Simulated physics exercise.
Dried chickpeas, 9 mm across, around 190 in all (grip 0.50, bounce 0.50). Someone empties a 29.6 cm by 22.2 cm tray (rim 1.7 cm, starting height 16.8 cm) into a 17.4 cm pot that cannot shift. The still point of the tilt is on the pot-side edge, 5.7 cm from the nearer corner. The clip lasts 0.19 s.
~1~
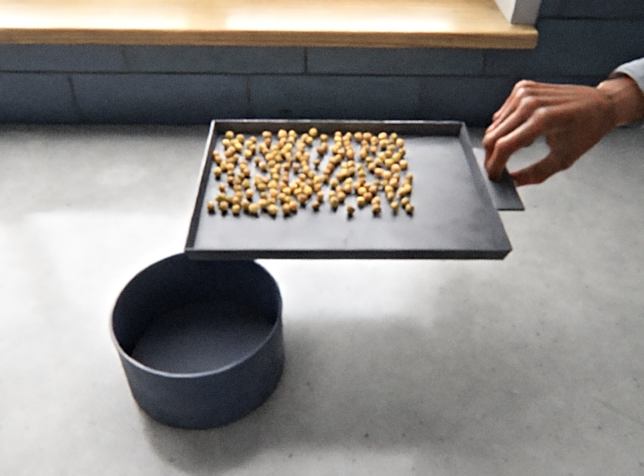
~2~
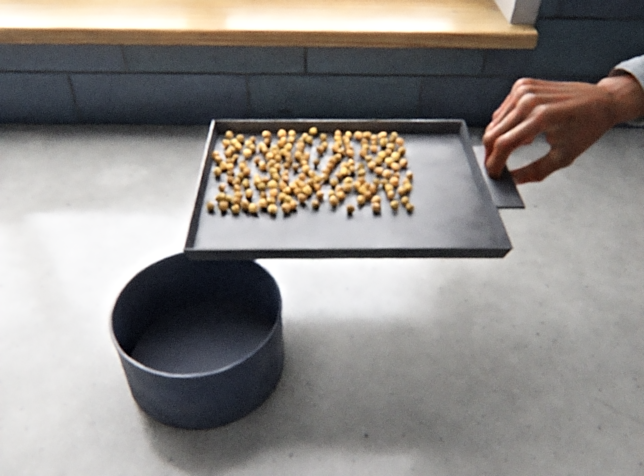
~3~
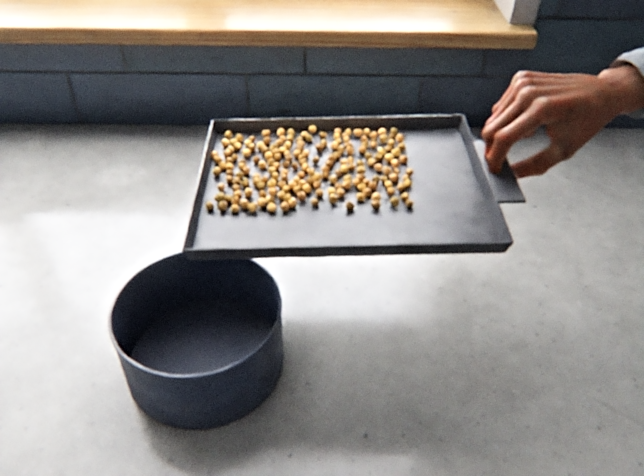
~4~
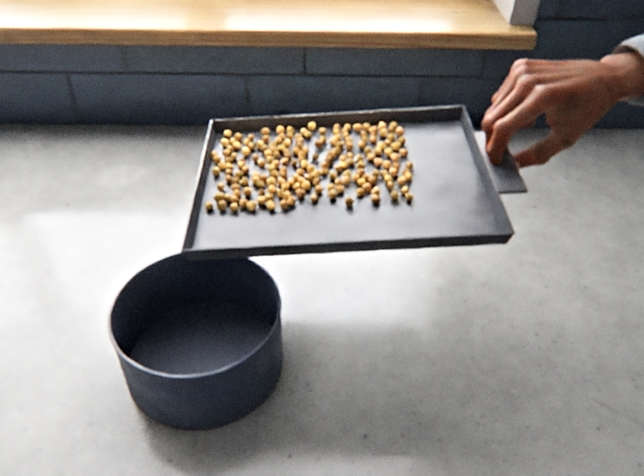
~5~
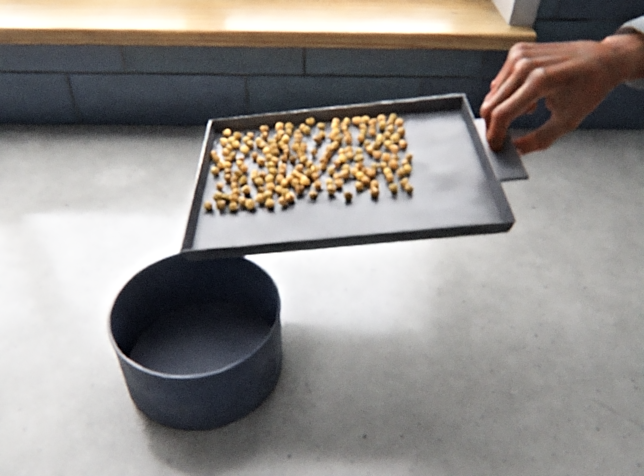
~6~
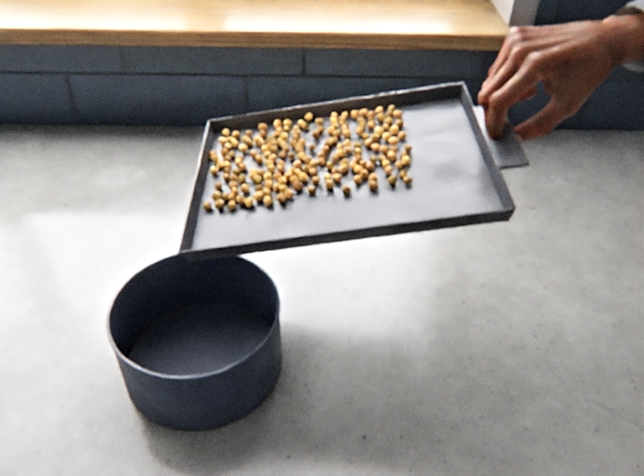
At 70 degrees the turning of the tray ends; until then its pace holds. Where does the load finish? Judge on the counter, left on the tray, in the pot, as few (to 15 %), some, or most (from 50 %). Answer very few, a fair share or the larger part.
Counter very few, tray the larger part, pot very few.
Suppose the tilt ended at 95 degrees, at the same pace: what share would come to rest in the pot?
It would be near 35 per cent.
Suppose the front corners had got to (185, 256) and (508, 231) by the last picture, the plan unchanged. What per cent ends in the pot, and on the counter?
Pot 30, counter 0.
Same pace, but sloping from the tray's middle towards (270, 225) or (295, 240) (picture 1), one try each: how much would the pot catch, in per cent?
Some 25 and 20 per cent.
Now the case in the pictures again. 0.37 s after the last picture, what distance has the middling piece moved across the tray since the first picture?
About 6 cm.
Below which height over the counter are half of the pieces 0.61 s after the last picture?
Some 20 cm.
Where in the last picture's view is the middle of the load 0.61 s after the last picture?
Near (211, 156).
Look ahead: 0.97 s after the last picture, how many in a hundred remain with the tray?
Roughly 95 per cent.
Then, 0.37 s after the last picture, tilt 40 degrees; the tray holds 100 %, the pot 0 %.
Then, 0.61 s after the last picture, tilt 58 degrees; the tray holds 100 %, the pot 0 %.
Then, 0.97 s after the last picture, tilt 70 degrees; the tray holds 95 %, the pot 0 %.
In the end, counter 5 %, tray 95 %, pot 0 %.
